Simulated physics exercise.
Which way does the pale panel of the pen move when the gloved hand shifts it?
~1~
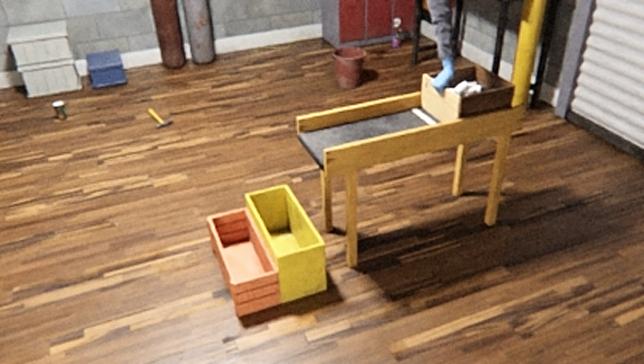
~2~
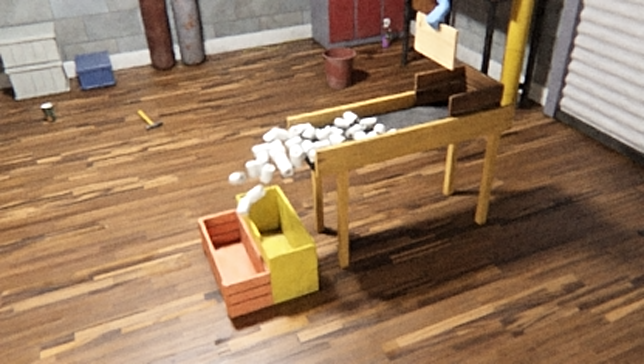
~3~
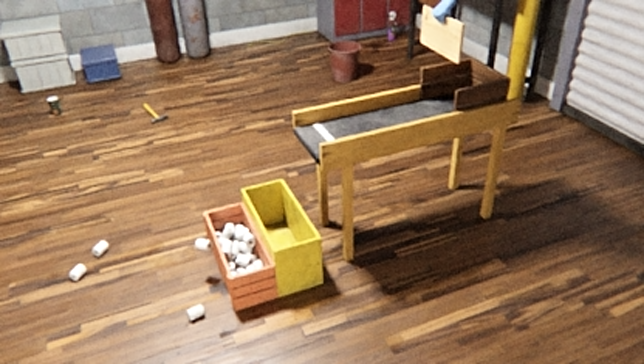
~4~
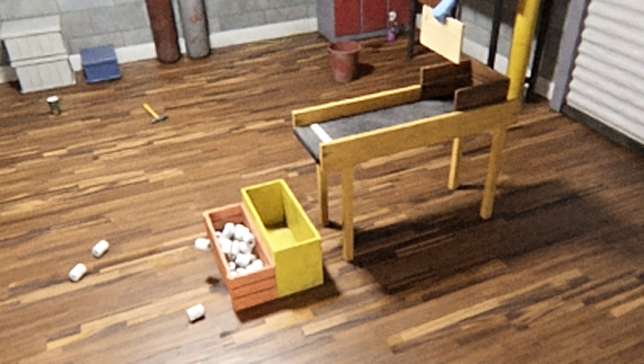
The panel moves up, leaving the way clear for the white rolls to travel along the belt.
